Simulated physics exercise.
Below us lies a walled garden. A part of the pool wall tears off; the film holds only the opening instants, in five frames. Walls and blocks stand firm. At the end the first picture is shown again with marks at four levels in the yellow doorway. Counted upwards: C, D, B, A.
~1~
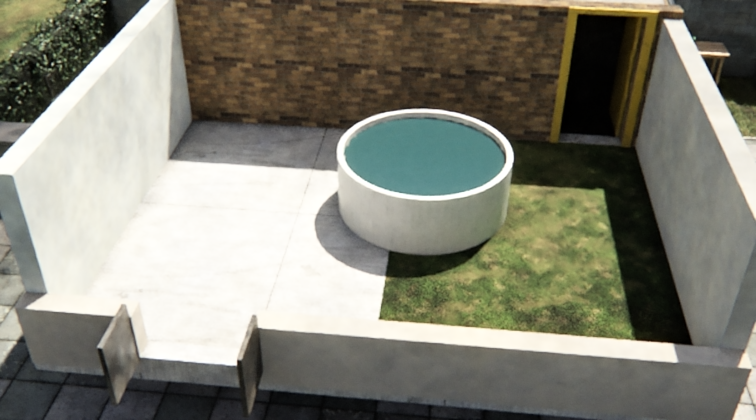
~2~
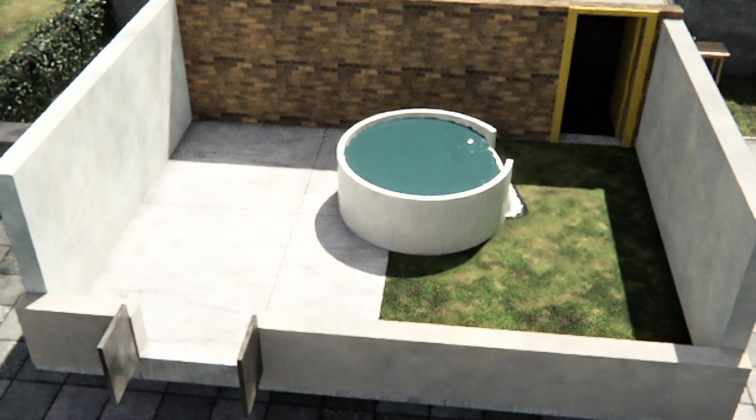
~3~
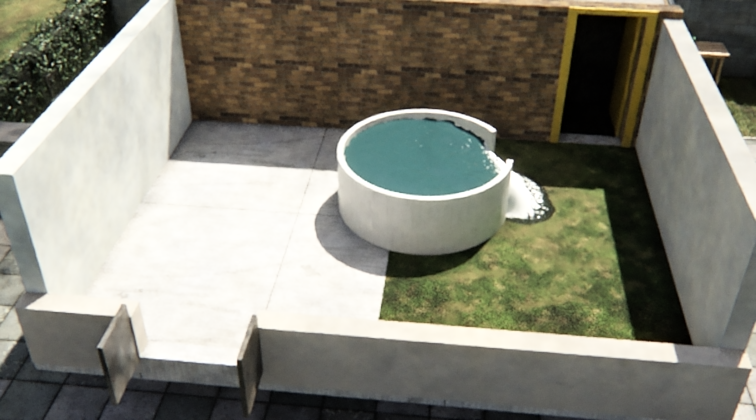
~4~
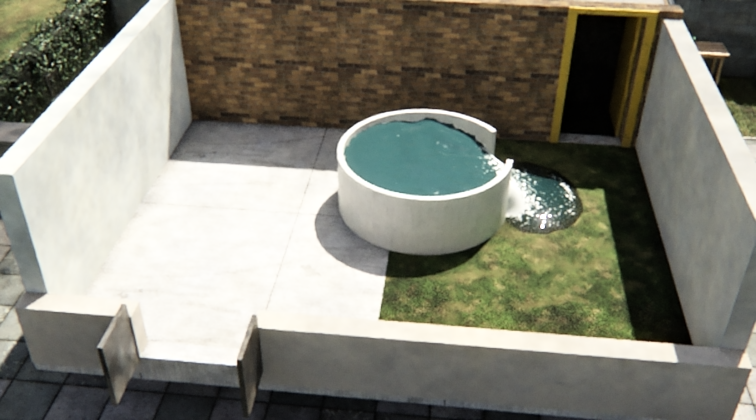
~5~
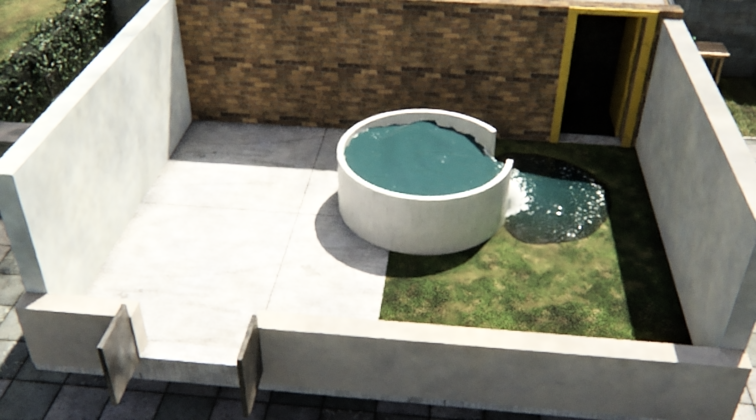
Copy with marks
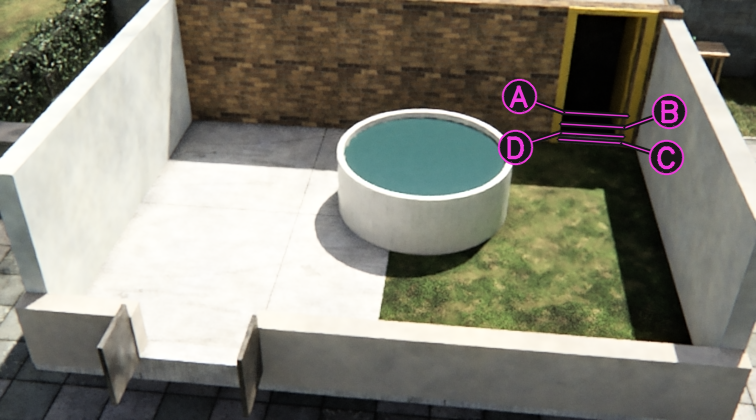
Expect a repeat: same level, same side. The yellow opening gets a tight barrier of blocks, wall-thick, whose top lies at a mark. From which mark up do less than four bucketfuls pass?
It is B.
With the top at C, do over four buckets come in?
Yes.
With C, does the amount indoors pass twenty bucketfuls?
Yes, clearly.
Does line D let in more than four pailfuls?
Yes, it does.
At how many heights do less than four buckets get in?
Two of them.
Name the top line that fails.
Line D.
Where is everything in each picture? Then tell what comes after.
In the first frame, water in the pool at rest, its middle at (425, 156); foot of the yellow doorway at (589, 144); open gate at (198, 302).
In the second frame, front seen at (510, 199), 1 % of the ground wet.
In the third frame, front seen at (542, 216), 2 % of the ground wet.
In the fourth frame, front seen at (561, 177), 5 % of the ground wet.
In the fifth frame, front seen at (597, 182), 9 % of the ground wet.
On the marked copy, A at (595, 114); B at (593, 125); C at (590, 141); D at (591, 134); from the bottom up C, D, B, A.
Choosing A, nothing gets over.
Choosing B, a splash gets over, under a bucket.
Choosing C, dozens of bucketfuls pour in.
Choosing D, about 11 bucketfuls get in.
